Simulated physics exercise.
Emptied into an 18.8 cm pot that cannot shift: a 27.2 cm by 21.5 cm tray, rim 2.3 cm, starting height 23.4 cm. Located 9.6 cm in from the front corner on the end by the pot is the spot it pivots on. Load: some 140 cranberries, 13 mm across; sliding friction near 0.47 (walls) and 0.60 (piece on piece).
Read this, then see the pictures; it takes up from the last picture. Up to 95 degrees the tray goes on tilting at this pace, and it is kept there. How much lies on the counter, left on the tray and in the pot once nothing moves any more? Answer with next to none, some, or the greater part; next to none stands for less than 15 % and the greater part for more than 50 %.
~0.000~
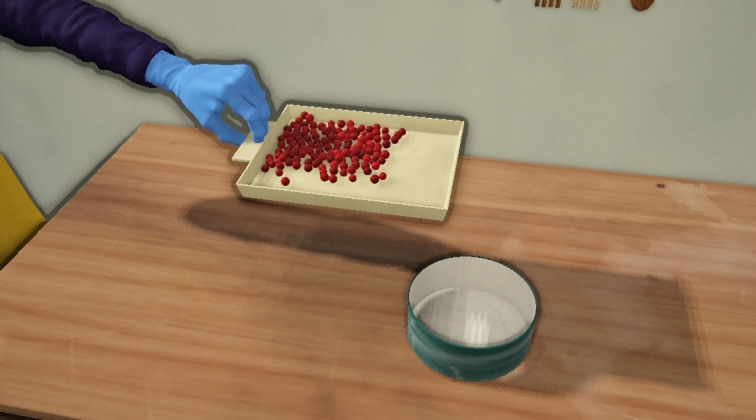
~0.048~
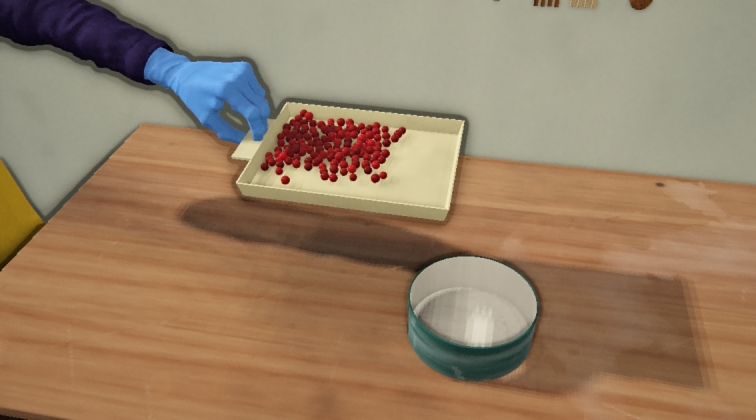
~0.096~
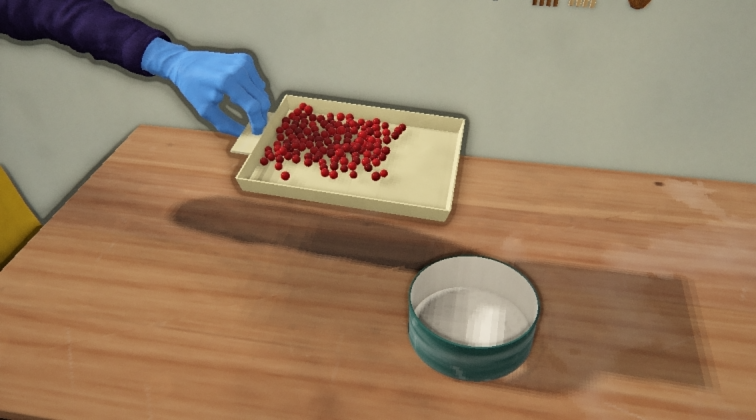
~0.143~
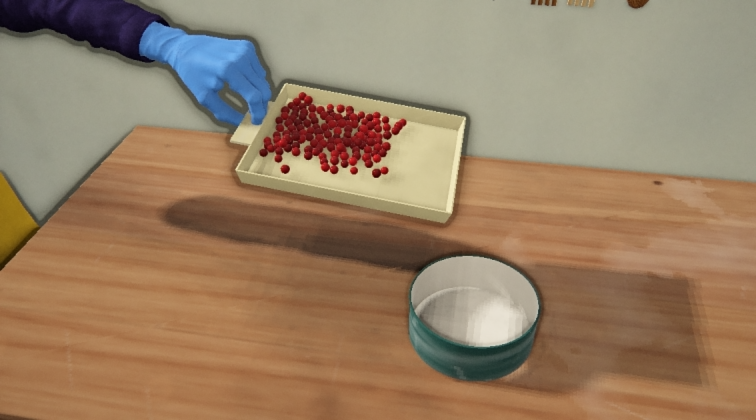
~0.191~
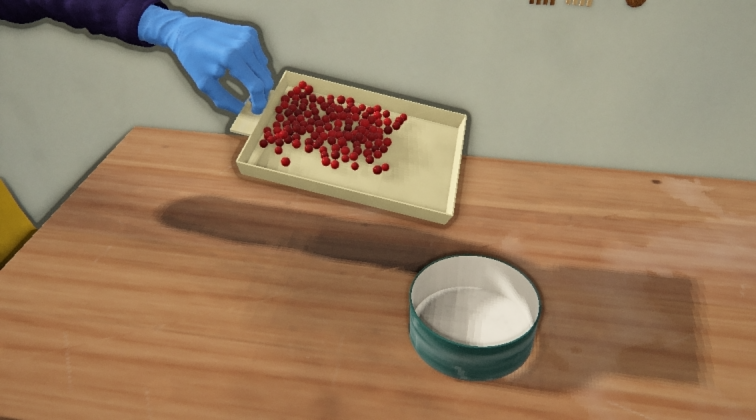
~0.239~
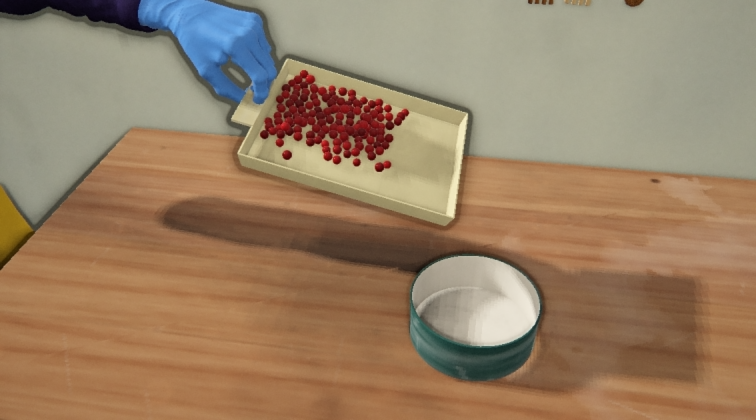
Counter: Next to none; left on the tray: Next to none; pot: The greater part.
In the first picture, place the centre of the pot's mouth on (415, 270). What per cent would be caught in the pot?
With the pot there, close to 35 per cent.
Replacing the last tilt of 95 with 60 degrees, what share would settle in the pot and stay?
Share in the pot: Around 35 %.
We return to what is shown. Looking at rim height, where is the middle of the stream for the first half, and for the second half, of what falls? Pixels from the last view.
Early half: About (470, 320); late half: (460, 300).
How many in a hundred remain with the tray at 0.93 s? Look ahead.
Estimate: Near 65 in a hundred.
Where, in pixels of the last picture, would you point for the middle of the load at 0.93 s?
Load centre, approx.: (454, 215) px.
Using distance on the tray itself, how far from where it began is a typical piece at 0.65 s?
Displacement on the tray: About 14 cm.
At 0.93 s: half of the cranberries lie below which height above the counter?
Around 22 cm up.
After 0.65 s, tilt 54 degrees; the tray holds 100 %, the pot 0 %.
After 0.93 s, tilt 79 degrees; the tray holds 65 %, the pot 20 %.
Then, at 1.31 s, tilt 95 degrees; the tray holds 20 %, the pot 55 %.
By 2.1 s all is still; counter 5 %, tray 0 %, pot 95 %.
